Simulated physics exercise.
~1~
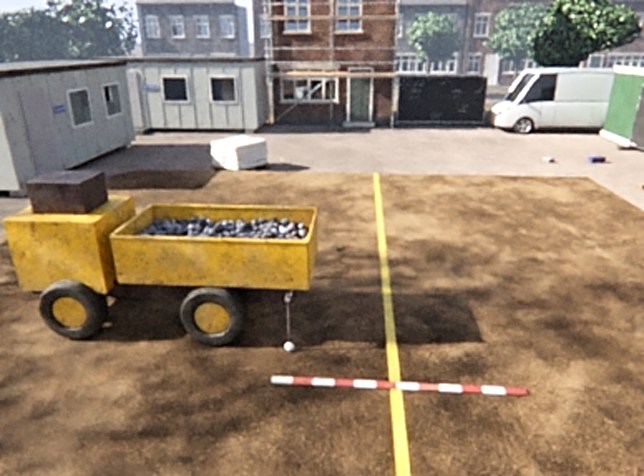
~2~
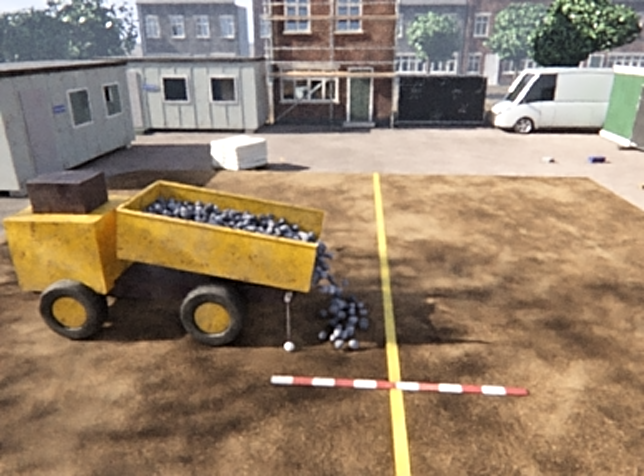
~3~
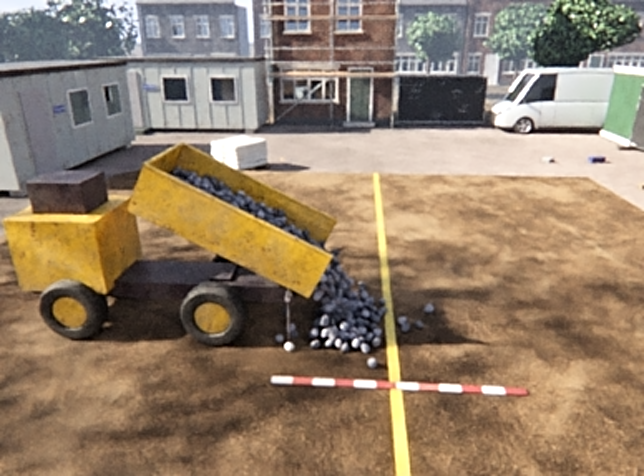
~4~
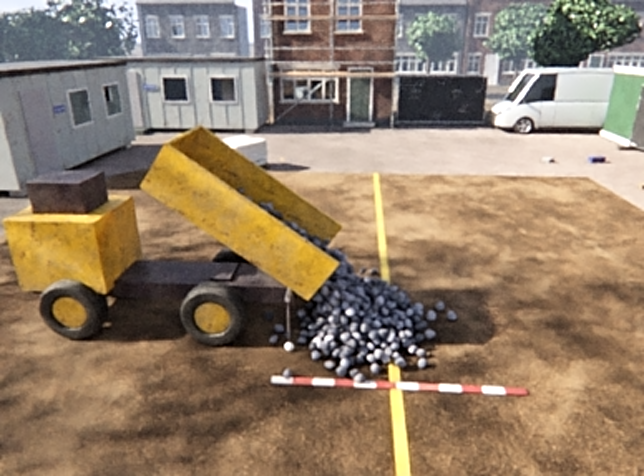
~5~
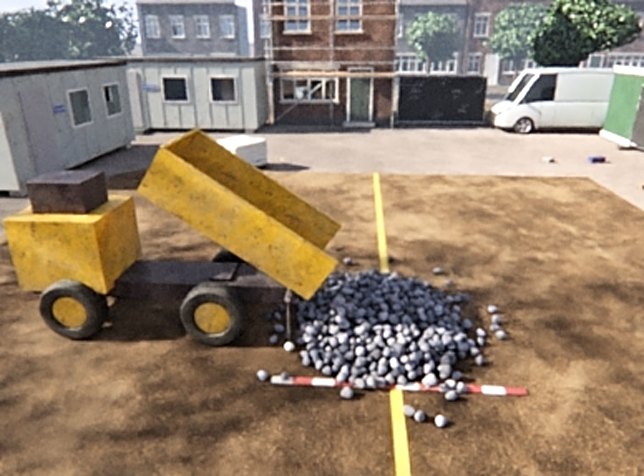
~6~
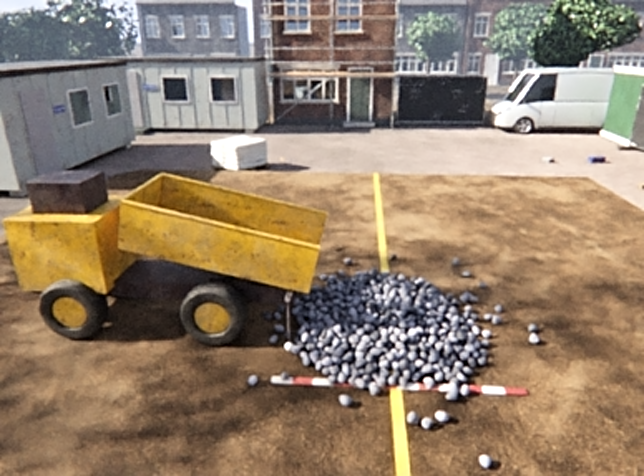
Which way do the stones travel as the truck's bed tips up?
They move to the right, sliding out of the rear end of the bed and spreading over the yellow line.
